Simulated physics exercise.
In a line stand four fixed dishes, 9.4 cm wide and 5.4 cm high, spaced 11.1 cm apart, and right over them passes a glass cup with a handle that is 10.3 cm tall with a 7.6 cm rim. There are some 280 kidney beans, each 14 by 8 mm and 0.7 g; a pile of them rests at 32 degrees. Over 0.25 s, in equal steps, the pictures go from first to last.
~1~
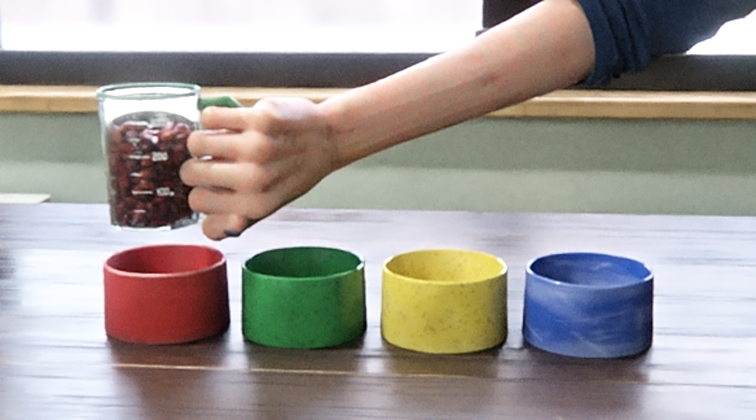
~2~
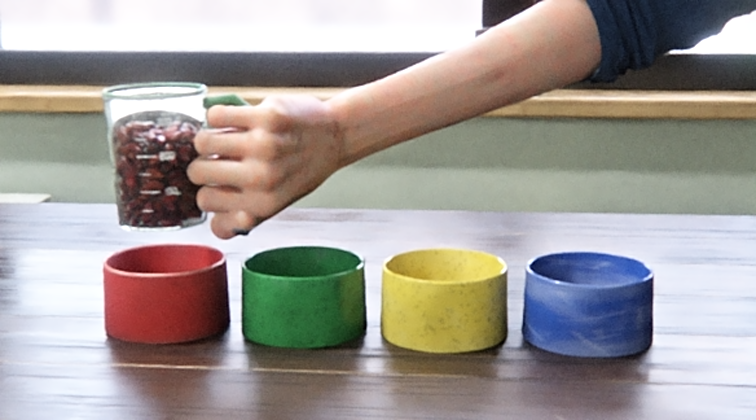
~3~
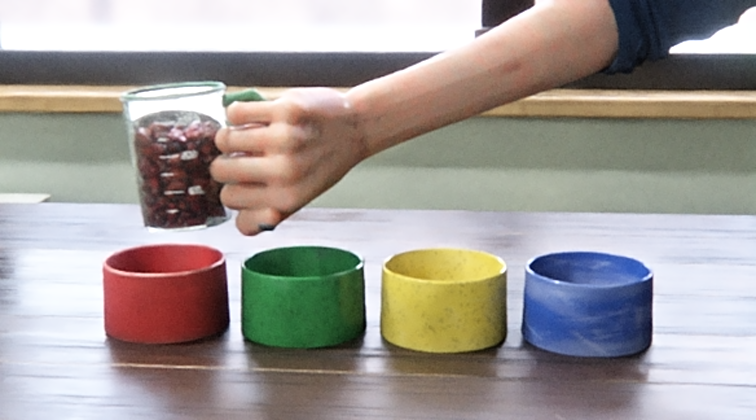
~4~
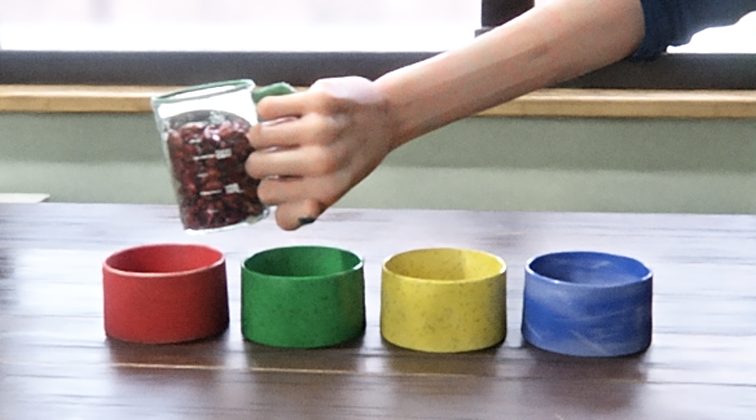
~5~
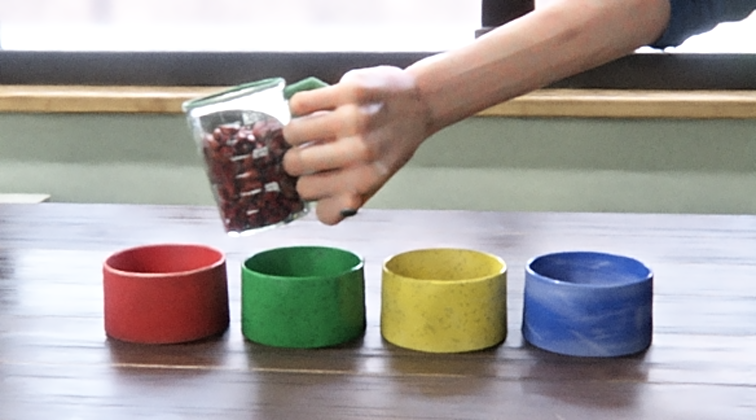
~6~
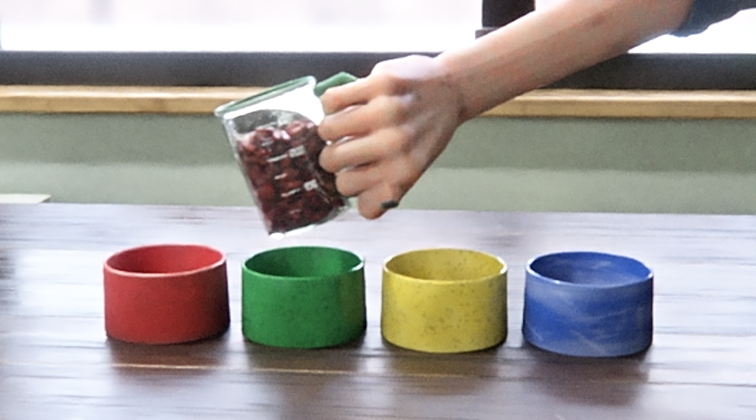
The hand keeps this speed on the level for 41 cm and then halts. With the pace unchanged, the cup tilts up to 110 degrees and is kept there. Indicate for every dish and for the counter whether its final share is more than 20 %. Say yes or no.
Red dish: No, blue dish: Yes, green dish: No, yellow dish: No, counter: No.
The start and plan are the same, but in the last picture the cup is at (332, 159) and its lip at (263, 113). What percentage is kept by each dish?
Then red 0, blue 100, green 0, and yellow 0.
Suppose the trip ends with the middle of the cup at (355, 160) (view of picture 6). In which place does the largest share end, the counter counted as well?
That'd be green, it takes the most.
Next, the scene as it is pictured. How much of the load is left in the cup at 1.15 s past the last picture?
About 55 percent of the load.
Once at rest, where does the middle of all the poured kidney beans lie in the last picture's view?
Resting centre estimate: Around (590, 298).
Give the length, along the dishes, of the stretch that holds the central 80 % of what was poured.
Length: Approx. 5 cm.
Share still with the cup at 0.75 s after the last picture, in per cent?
Somewhere close to 100 percent.
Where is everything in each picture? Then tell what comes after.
Cup at (152, 157), tilt 0 degrees, lip at (101, 90), moved 0.0 cm; middle of the pieces at (147, 170); red dish at (165, 259); green dish at (303, 263); yellow dish at (445, 266); blue dish at (589, 270), in the first frame.
Cup at (159, 156), tilt 1 degrees, lip at (107, 91), moved 0.6 cm; middle of the pieces at (154, 170), in the second frame.
Cup at (181, 157), tilt 4 degrees, lip at (126, 94), moved 2.4 cm; middle of the pieces at (176, 170), in the third frame.
Cup at (215, 157), tilt 9 degrees, lip at (155, 99), moved 5.1 cm; middle of the pieces at (212, 171), in the fourth frame.
Cup at (251, 158), tilt 14 degrees, lip at (187, 104), moved 7.9 cm; middle of the pieces at (249, 172), in the fifth frame.
Cup at (287, 158), tilt 19 degrees, lip at (219, 110), moved 10.8 cm; middle of the pieces at (286, 173); red dish at (165, 259); green dish at (303, 262); yellow dish at (444, 265); blue dish at (589, 269), in the sixth frame.
Then, 0.45 s after the last picture, tilt 63 degrees; cup holds 100 %.
Then, 0.75 s after the last picture, tilt 92 degrees; cup holds 100 %.
Then, 1.15 s after the last picture, tilt 110 degrees; cup holds 55 %, blue 45 %.
In the end, red 0 %, blue 100 %, green 0 %, yellow 0 %, counter 0 %.
